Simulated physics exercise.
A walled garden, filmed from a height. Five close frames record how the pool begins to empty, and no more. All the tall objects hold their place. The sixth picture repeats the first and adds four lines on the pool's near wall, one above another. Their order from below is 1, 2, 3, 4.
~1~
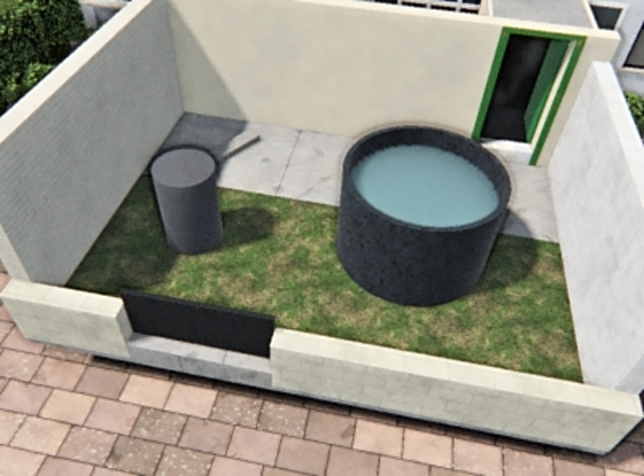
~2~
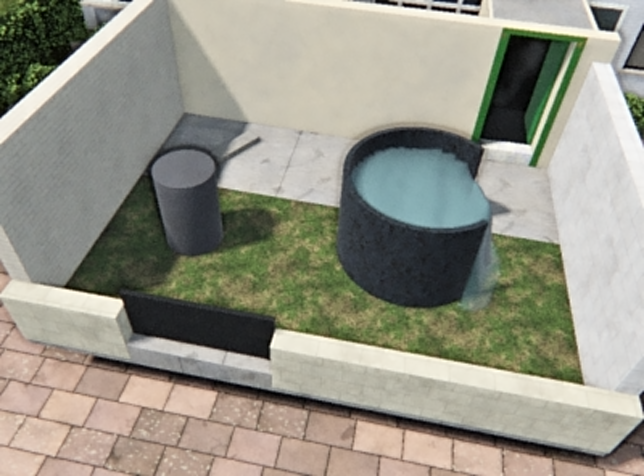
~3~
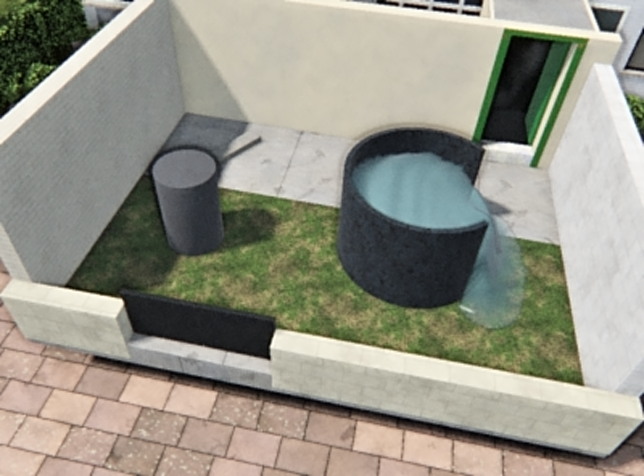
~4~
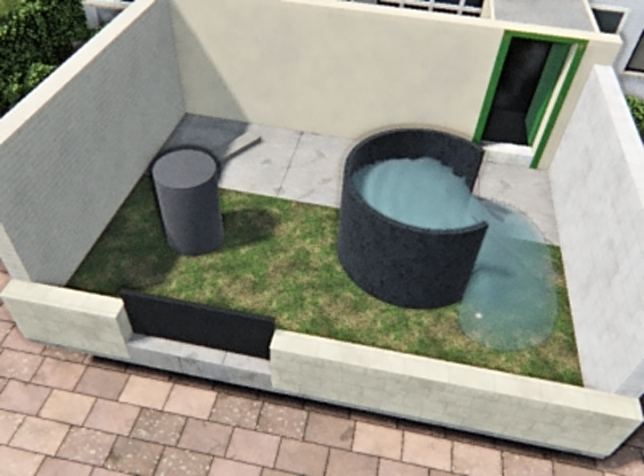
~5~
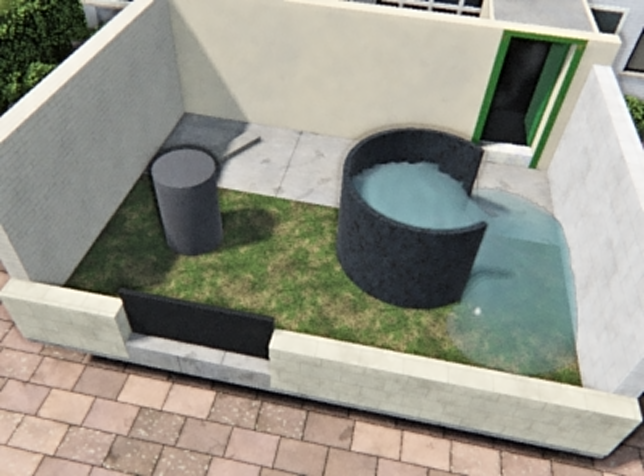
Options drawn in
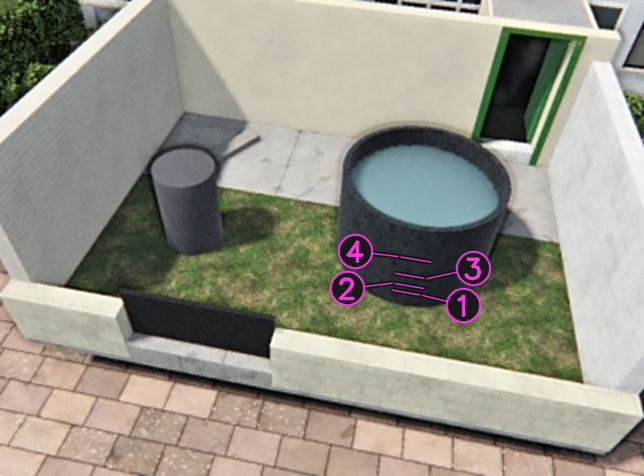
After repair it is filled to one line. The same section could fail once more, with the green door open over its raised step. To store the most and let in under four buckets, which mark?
Level 3.
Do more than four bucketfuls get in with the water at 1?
No, that is safe.
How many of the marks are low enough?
Three of them.
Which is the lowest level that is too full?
The answer is 4.
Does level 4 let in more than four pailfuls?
Yes, it does.
In magenta, 1 at (406, 292); 2 at (408, 285); 3 at (410, 276); 4 at (414, 259); from the bottom up 1, 2, 3, 4.
If 1 is chosen, nothing gets over.
If 2 is chosen, nothing gets over.
If 3 is chosen, a bucket or two gets in.
If 4 is chosen, about 9 bucketfuls get in.
